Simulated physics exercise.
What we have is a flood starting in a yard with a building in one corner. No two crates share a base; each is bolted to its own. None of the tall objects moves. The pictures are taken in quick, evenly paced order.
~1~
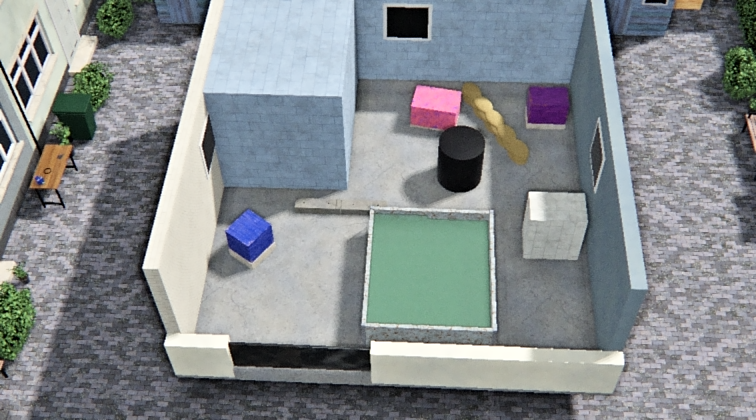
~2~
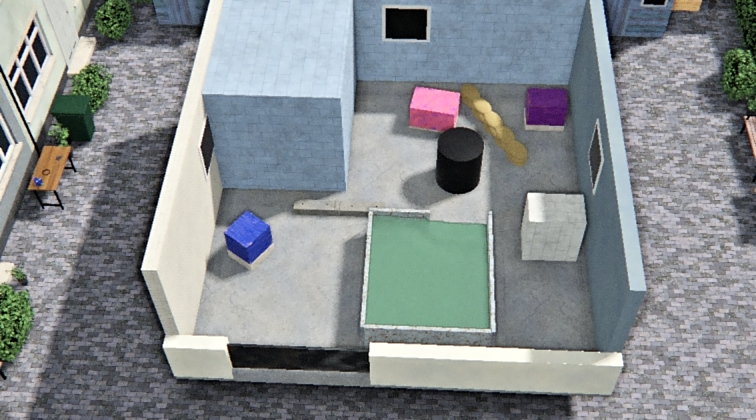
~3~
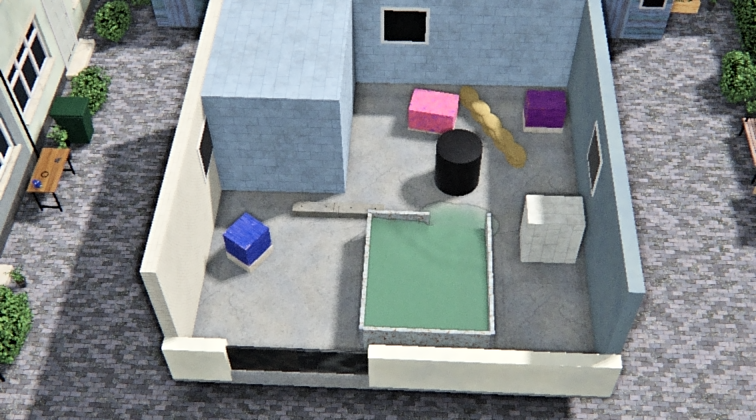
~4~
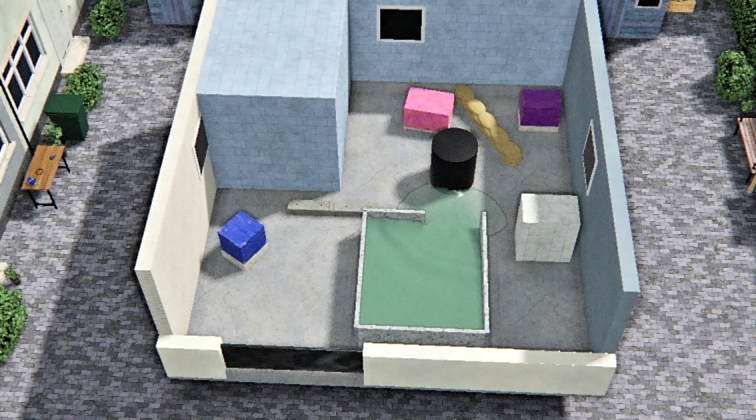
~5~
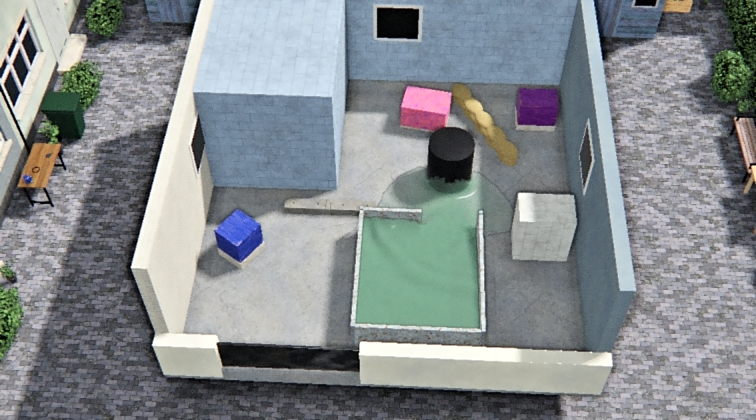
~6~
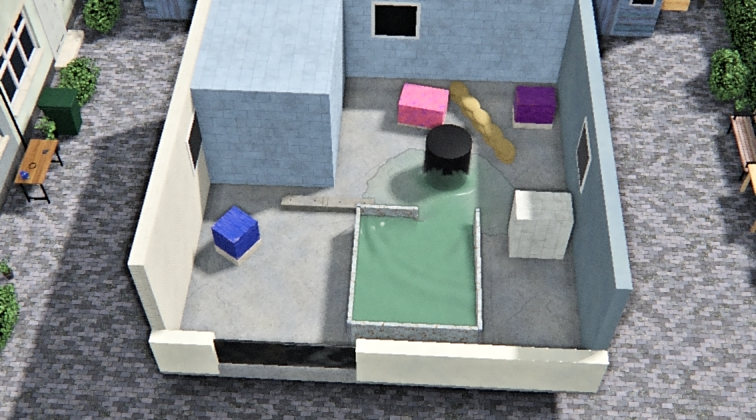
Green water lies in a low-walled square tank at the front of a walled yard, seen from high above, with paving outside. A blue crate sits left below a pale blue block, a black cylinder stands behind the tank, pink and purple crates sit at the back, and a white block stands right. The tank's far side opens at its right, and water spreads out around the cylinder as the view drifts slightly.
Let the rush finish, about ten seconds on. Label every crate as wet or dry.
Pink crate: Wet; blue crate: Dry; purple crate: Wet.
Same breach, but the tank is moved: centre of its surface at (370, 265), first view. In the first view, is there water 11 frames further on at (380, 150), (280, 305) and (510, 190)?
As listed: Covered, no water, under water.
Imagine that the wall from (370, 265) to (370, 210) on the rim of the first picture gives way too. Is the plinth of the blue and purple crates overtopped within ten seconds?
First, the blue crate is flooded; second, the purple crate is not reached.
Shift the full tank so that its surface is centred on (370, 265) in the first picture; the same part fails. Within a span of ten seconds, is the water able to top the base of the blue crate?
Blue is left alone.
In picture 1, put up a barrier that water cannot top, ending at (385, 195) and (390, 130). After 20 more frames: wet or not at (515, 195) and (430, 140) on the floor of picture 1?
In order, I'd call them inundated and inundated.
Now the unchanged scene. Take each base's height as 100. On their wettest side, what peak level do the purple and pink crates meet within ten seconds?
Around 160 % and 460 %.
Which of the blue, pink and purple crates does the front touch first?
First to get wet: The crate marked pink.
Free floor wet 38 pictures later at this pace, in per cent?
My estimate is close to 70 per cent.
A moment on, water covers 25 % of the floor; the pink crate water round its plinth, the blue crate not reached, the purple crate not reached.
Next, water covers 35 % of the floor; the pink crate water round its plinth, the blue crate not reached, the purple crate water round its plinth.
Then, water covers 50 % of the floor; the pink crate water round its plinth, the blue crate not reached, the purple crate water round its plinth.
Later, water covers 70 % of the floor; the pink crate water round its plinth, the blue crate water round its plinth, the purple crate water round its plinth.
In the end, water covers 85 % of the floor; the pink crate was topped, the blue crate stayed above the water, the purple crate was topped.
